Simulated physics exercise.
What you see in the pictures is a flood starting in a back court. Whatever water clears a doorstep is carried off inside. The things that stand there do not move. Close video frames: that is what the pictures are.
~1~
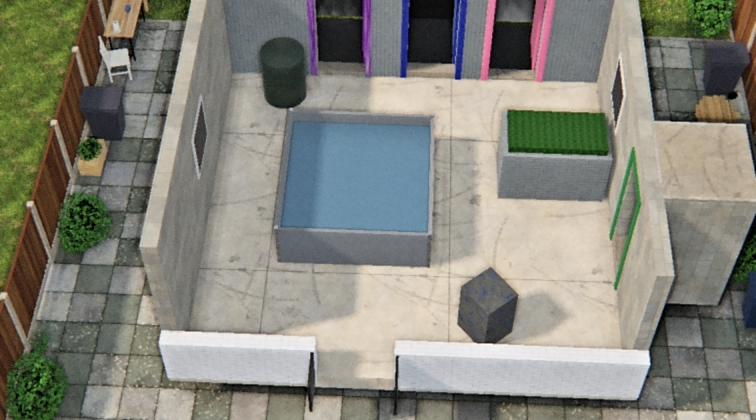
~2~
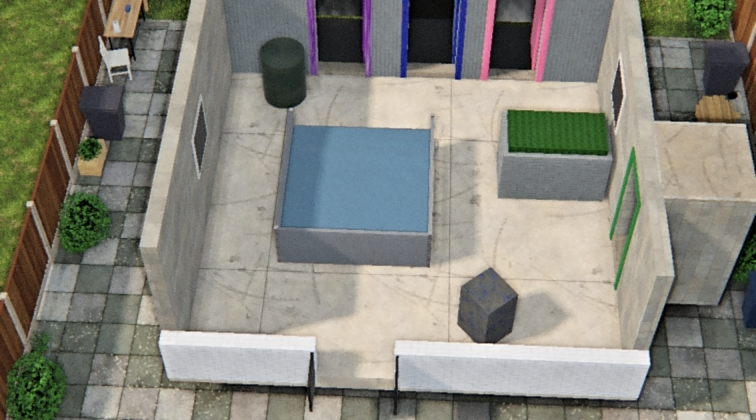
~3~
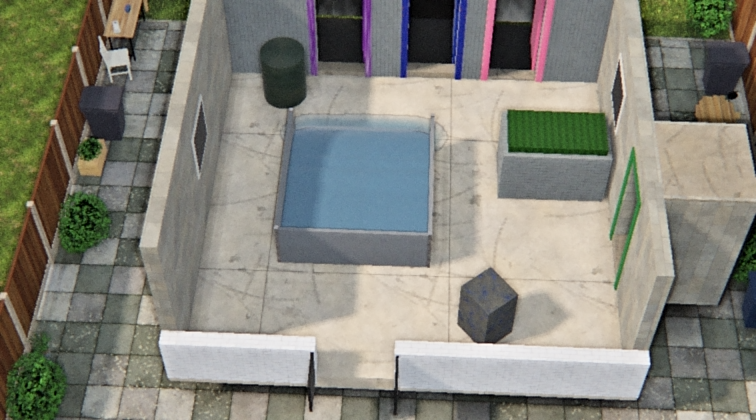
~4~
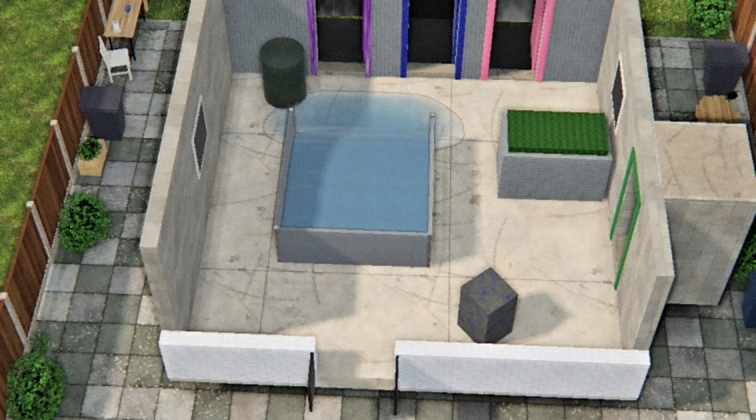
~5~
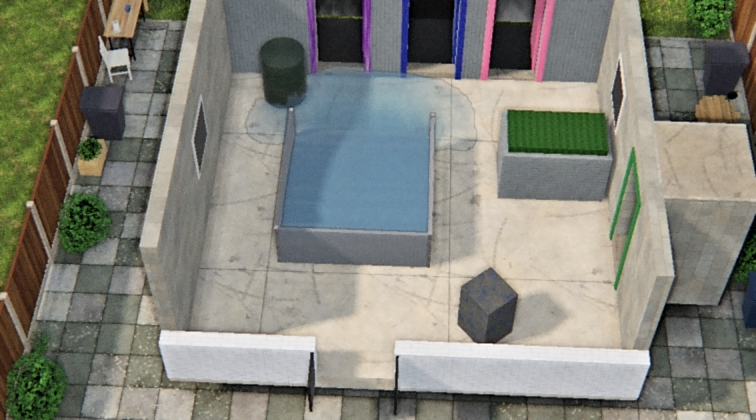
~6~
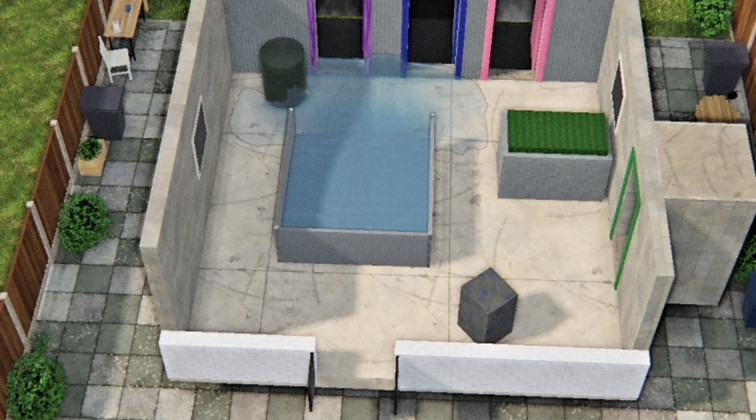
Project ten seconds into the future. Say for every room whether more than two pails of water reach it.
At the end, the purple door ends up over two buckets; the blue door ends up over two buckets; the green door ends up within two buckets; the pink door ends up over two buckets.
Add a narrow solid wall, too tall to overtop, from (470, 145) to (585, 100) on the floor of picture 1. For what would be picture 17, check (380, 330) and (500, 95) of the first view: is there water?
Taking the points in order, the first is high and dry and the second is inundated.
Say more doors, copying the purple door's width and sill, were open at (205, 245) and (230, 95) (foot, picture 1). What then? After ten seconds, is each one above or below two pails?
The first new door stays below the line, and the second crosses the line.
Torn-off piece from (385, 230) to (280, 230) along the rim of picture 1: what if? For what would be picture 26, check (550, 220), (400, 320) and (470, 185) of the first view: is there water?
In the order you gave them, I get still bare, drenched, still bare.
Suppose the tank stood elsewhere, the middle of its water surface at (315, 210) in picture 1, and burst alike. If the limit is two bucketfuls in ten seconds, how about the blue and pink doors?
The blue one overshoots it, the pink one overshoots it.
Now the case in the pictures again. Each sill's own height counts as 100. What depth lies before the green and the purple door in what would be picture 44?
Some 10 percent and then some 120 percent.
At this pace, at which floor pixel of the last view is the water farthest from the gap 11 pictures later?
I'd go with roughly (588, 87).
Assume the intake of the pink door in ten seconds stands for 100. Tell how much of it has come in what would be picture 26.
Near 20 %, I'd say.
A moment on, water covers 25 % of the floor; the purple door far over two buckets in, the blue door far over two buckets in, the green door not reached, the pink door under two buckets in.
Next, water covers 30 % of the floor; the purple door far over two buckets in, the blue door far over two buckets in, the green door not reached, the pink door over two buckets in.
Then, water covers 45 % of the floor; the purple door far over two buckets in, the blue door far over two buckets in, the green door wet at the sill, nothing in, the pink door over two buckets in.
Later, water covers 65 % of the floor; the purple door far over two buckets in, the blue door far over two buckets in, the green door wet at the sill, nothing in, the pink door far over two buckets in.
In the end, water covers 95 % of the floor; the purple door far over two buckets in, the blue door far over two buckets in, the green door wet at the sill, nothing in, the pink door far over two buckets in.
